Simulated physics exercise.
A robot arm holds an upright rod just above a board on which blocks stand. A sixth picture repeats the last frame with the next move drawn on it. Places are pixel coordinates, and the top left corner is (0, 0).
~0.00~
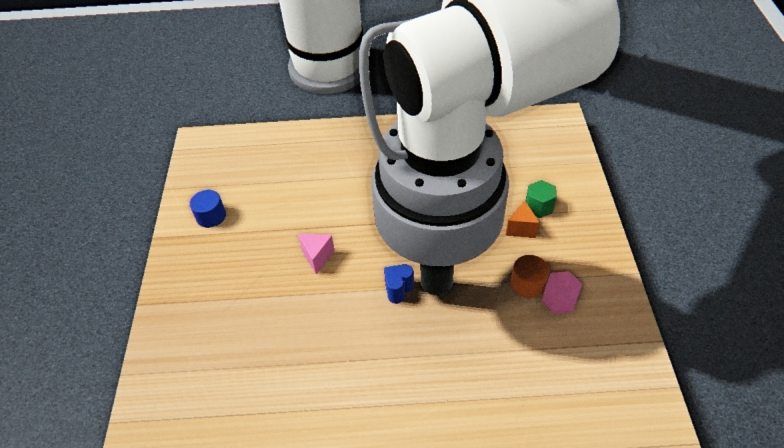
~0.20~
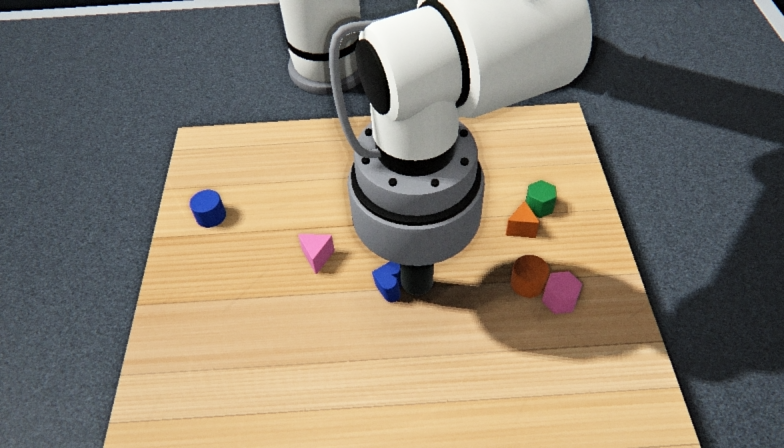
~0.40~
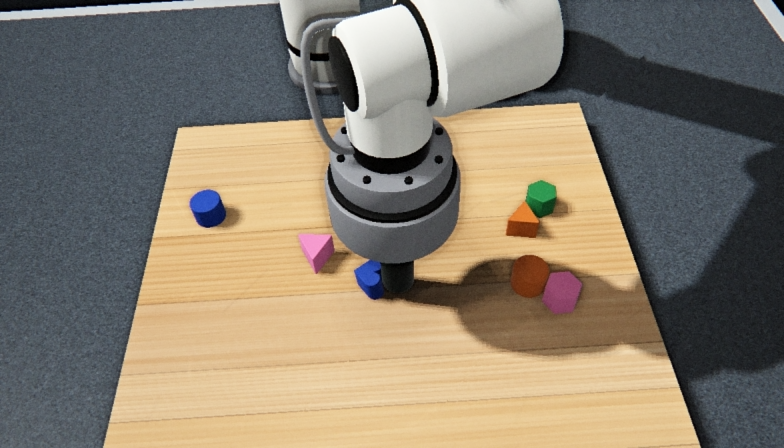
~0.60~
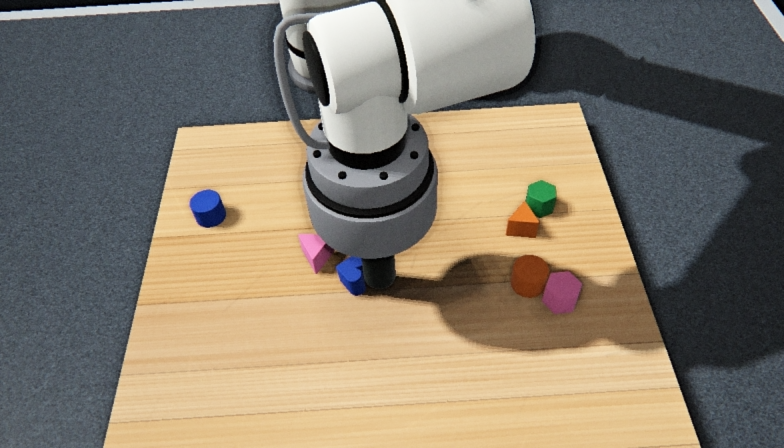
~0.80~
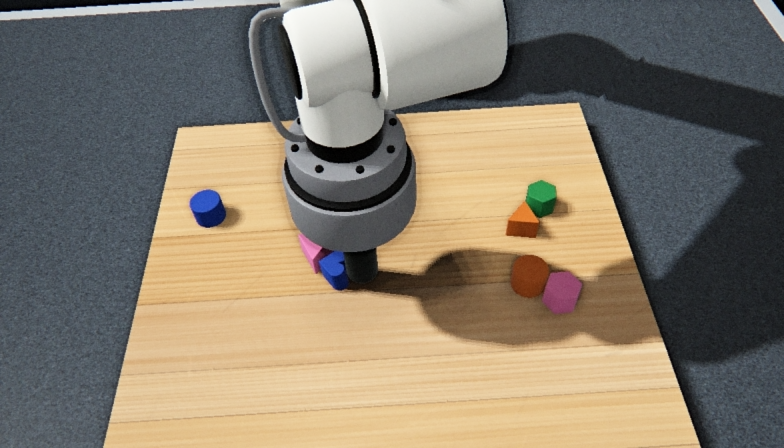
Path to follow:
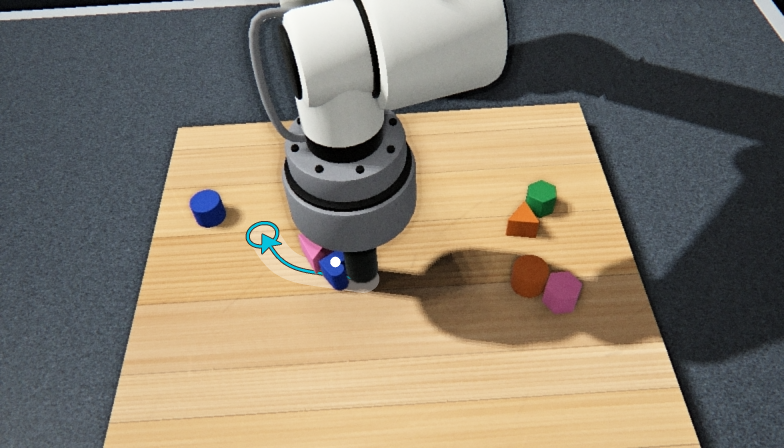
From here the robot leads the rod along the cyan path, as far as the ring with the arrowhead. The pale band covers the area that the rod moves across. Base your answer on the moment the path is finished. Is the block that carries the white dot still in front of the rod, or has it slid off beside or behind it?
The rod has lost it.
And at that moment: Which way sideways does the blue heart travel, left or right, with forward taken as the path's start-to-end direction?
Gets pushed left.
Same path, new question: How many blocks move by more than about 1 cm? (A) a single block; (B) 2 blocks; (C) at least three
B.
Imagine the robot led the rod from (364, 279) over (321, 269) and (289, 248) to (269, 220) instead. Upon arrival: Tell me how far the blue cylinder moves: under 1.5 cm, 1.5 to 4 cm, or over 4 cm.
Short: Under 1.5 cm.
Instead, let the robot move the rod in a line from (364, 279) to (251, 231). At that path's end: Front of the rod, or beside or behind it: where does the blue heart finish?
Expect to find it next to or behind the rod.
The drawn path runs from (364, 279) via (321, 273) and (283, 261), ending at (263, 235); the dot is on the blue heart.
What follows on the original path. One third of the way, rod at (318, 265); pink triangle at (295, 236), turned 65° clockwise; blue heart at (290, 258).
Two thirds of the way, rod at (280, 252); pink triangle at (287, 225), turned 85° clockwise; blue heart at (252, 250), turned 20° anticlockwise.
At the end, rod at (260, 226); blue cylinder not moved; pink triangle at (286, 215), turned 115° clockwise; blue heart at (244, 246), turned 50° anticlockwise.
